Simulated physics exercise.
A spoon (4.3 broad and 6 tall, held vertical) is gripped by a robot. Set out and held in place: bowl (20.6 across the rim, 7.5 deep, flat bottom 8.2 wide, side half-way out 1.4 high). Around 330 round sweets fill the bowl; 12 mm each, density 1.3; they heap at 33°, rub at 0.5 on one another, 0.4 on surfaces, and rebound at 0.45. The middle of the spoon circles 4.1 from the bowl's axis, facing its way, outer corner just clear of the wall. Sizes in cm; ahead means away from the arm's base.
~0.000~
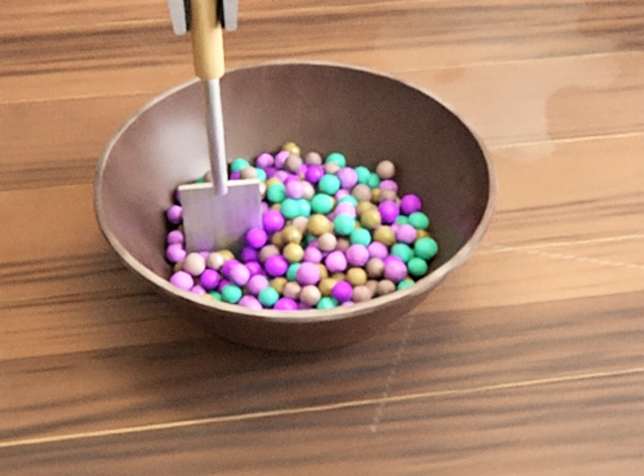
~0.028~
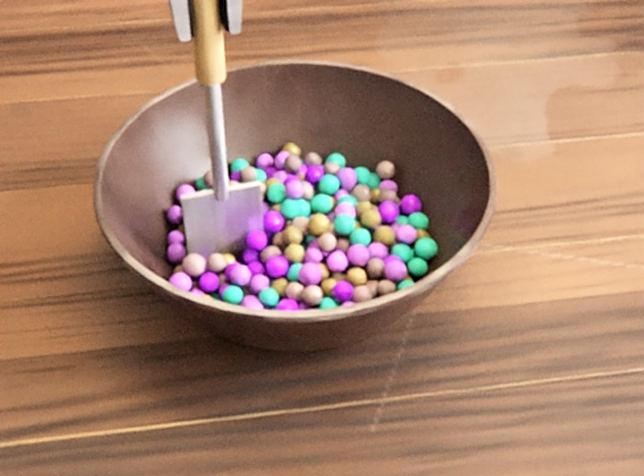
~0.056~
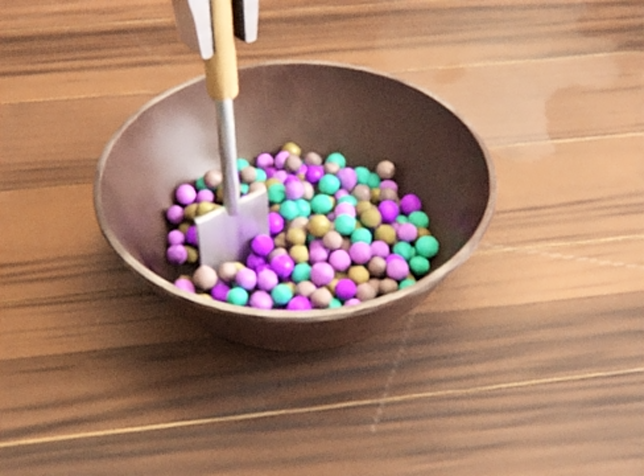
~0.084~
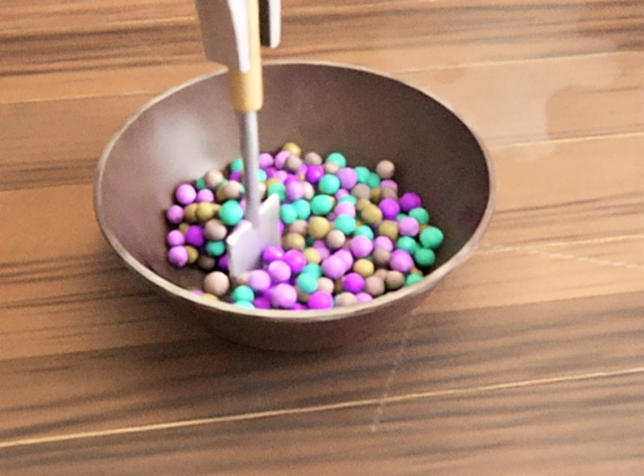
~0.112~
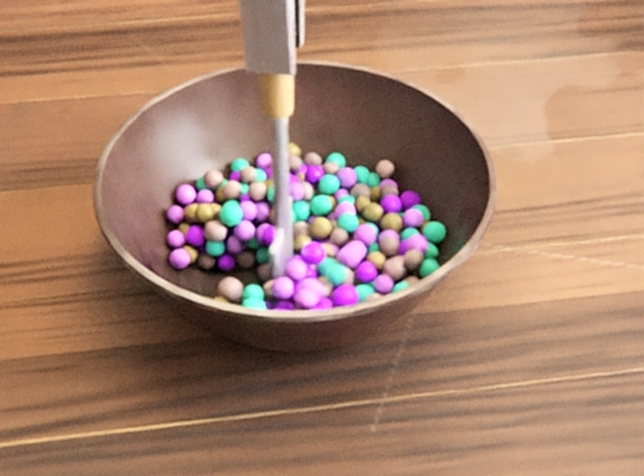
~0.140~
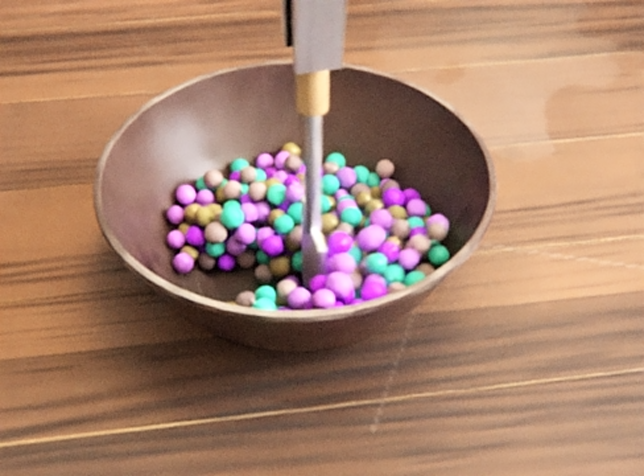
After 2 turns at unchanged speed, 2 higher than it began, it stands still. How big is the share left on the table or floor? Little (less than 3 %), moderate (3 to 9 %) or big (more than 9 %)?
On the table or floor the share is moderate, 3 to 9 %.
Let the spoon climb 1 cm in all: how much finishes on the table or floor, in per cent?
About 5 per cent.
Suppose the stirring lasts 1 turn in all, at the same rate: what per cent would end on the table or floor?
Then about 5 per cent.
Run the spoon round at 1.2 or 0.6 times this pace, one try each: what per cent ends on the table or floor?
Some 10 and 0 per cent.
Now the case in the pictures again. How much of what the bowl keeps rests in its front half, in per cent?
Roughly 55 per cent.
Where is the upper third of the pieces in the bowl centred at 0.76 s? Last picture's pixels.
At about (356, 216).
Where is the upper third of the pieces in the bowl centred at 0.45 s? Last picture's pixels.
Near (182, 191).
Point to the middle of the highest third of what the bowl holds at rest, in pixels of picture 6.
Around (273, 241).
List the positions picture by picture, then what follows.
The first frame shows spoon neck at (218, 162), 0° round; upper third of the load around (305, 220), from x 175 to 425, top at y 155; 330 in the bowl.
The second frame shows spoon neck at (219, 167), 8° round; upper third of the load around (302, 224), from x 175 to 425, top at y 155.
The third frame shows spoon neck at (230, 183), 28° round; upper third of the load around (299, 237), from x 175 to 425, top at y 155.
The fourth frame shows spoon neck at (252, 195), 51° round; upper third of the load around (302, 252), from x 175 to 430, top at y 155.
The fifth frame shows spoon neck at (281, 201), 73° round; upper third of the load around (322, 257), from x 175 to 435, top at y 155.
The sixth frame shows spoon neck at (313, 200), 95° round; upper third of the load around (344, 253), from x 175 to 440, top at y 155; 330 in the bowl.
After 0.45 s, 339° round, highest piece 9 above the table; 320 in the bowl, 5 on the table or floor, 5 in flight or on the tool.
After 0.76 s, 222° round, highest piece 8 above the table; 313 in the bowl, 15 on the table or floor, 2 in flight or on the tool.
After 1.11 s, 0° round, highest piece 6 above the table; 313 in the bowl, 17 on the table or floor.
After 1.81 s, 0° round, highest piece 6 above the table; 313 in the bowl, 17 on the table or floor.
At rest, 313 in the bowl, 17 on the table or floor. That is 5 % on the table or floor.
